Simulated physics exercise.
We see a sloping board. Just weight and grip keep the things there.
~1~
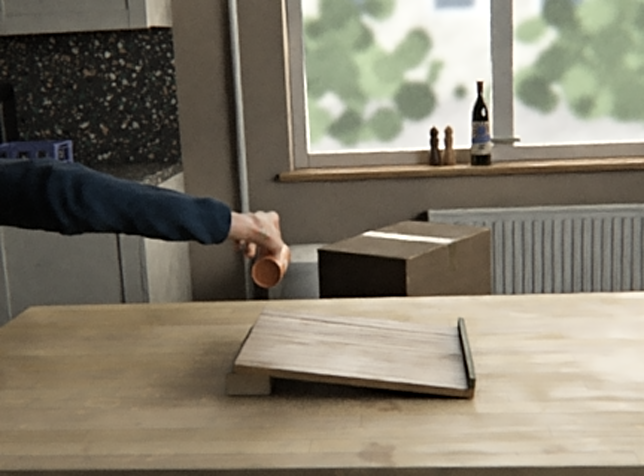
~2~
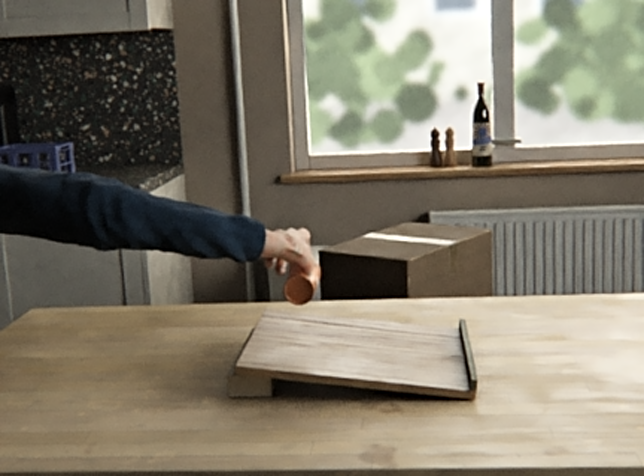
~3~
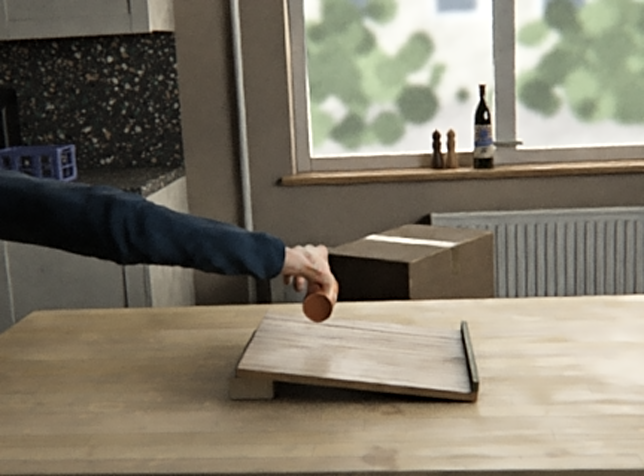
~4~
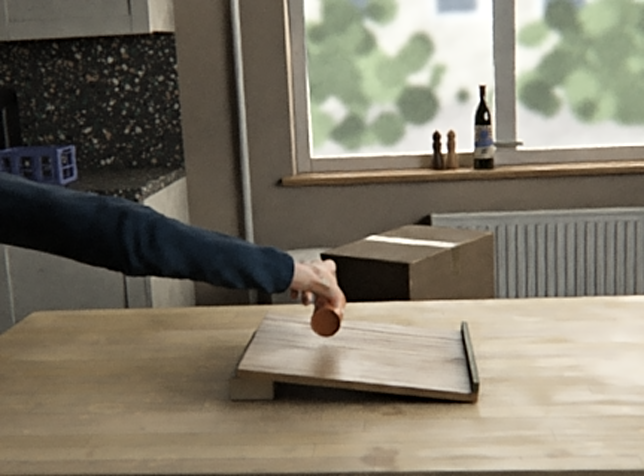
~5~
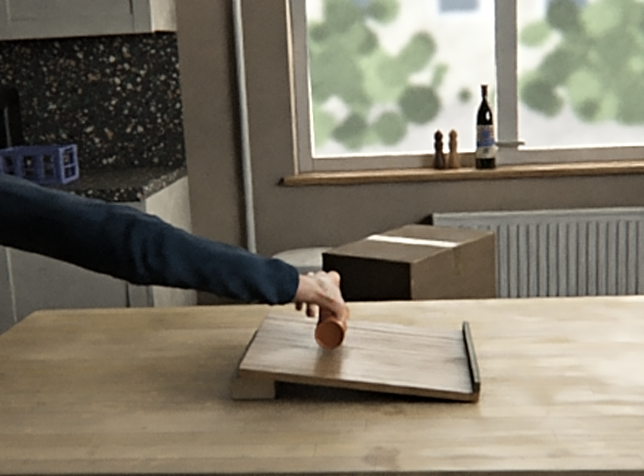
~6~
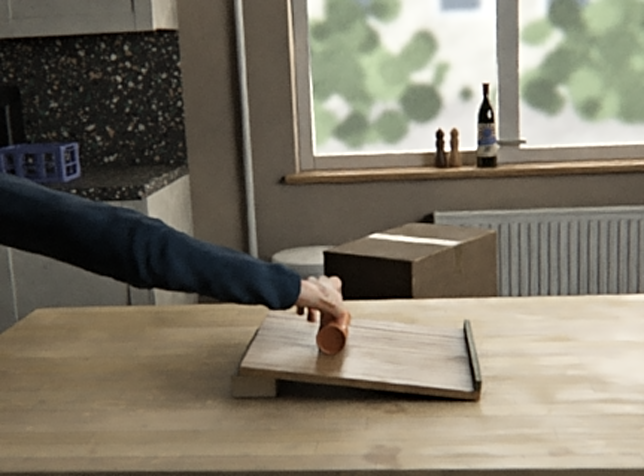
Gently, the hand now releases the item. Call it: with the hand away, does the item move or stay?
It moves down the board.
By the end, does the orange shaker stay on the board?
At the end, the orange shaker remains up there.
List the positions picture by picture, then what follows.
Still above its spot; orange shaker (272, 264), in the first picture.
Still above its spot; orange shaker (303, 281), in the second picture.
Still above its spot; orange shaker (321, 297), in the third picture.
Still above its spot; orange shaker (329, 312), in the fourth picture.
Still above its spot; orange shaker (333, 324), in the fifth picture.
In place under the hand; orange shaker (334, 328), in the sixth picture.
Then, 0.60 s after the last picture, orange shaker rolled well along near (382, 334).
Then, 0.80 s after the last picture, orange shaker rolled well along near (427, 339).
At rest, moved from the start, orange shaker. Seen from the same camera at the end, orange shaker near (456, 341). The orange shaker slides or rolls down.
